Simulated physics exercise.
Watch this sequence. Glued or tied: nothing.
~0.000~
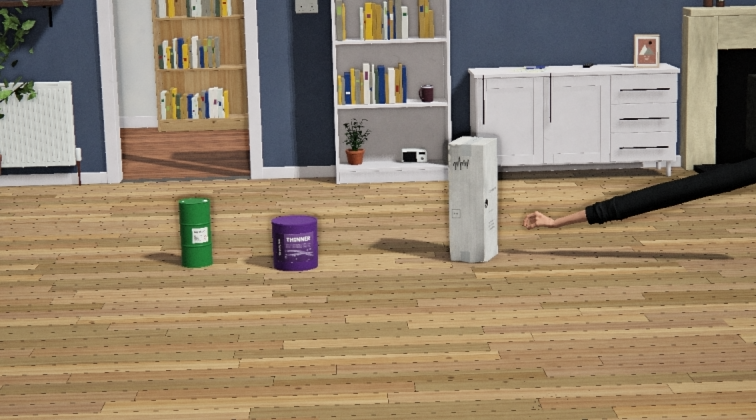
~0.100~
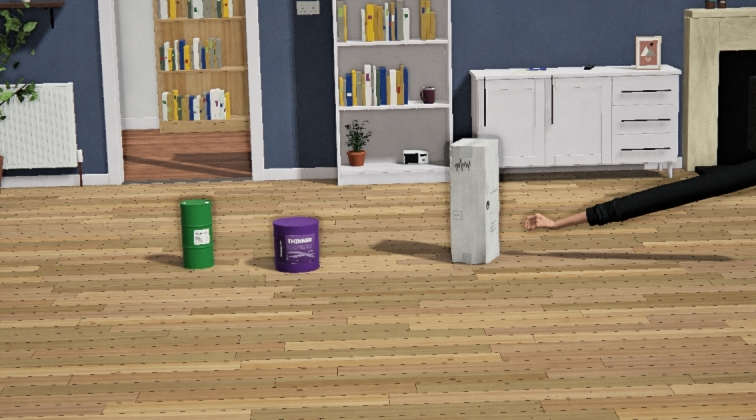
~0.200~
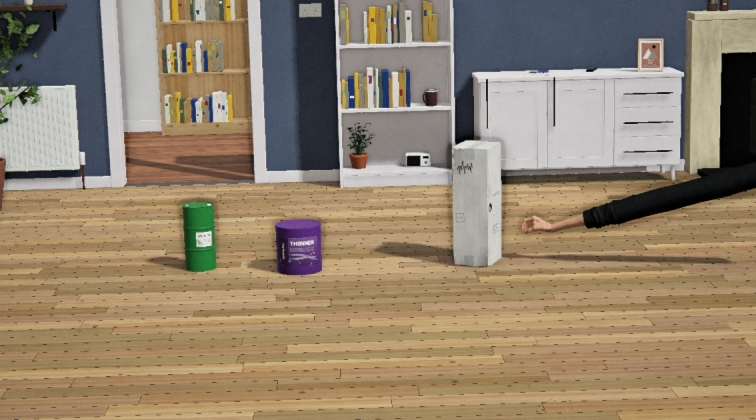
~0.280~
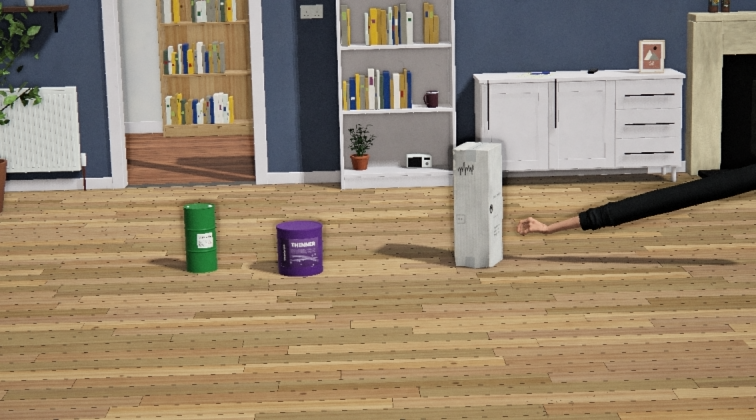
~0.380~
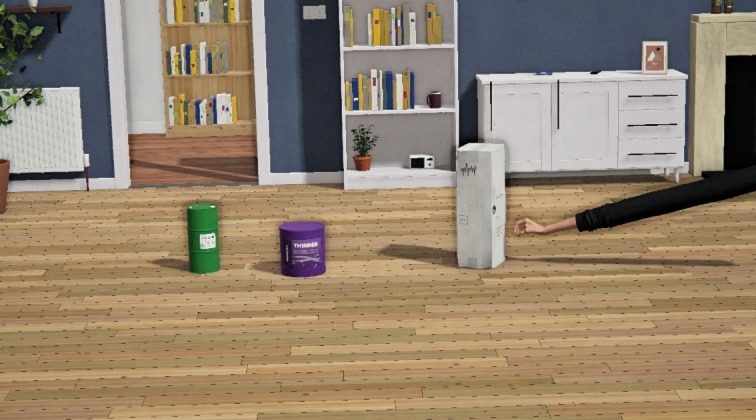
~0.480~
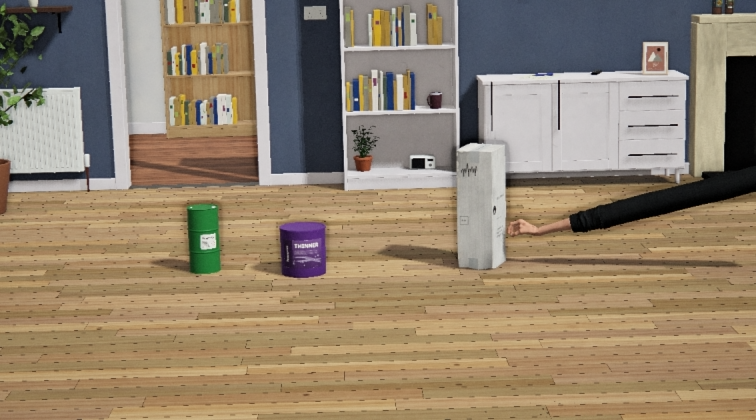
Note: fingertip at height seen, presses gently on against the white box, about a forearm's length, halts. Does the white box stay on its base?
Yes.
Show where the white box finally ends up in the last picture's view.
It winds up at roughly (422, 206).
By 0.78 s, white box moved a little near (470, 206).
By 1.08 s, white box moved about its own width near (452, 207).
By 1.38 s, white box moved about its own width near (433, 206).
When it is over (2.1 s), moved from the start, white box. End places, in pixels of the last picture, white box near (422, 206).
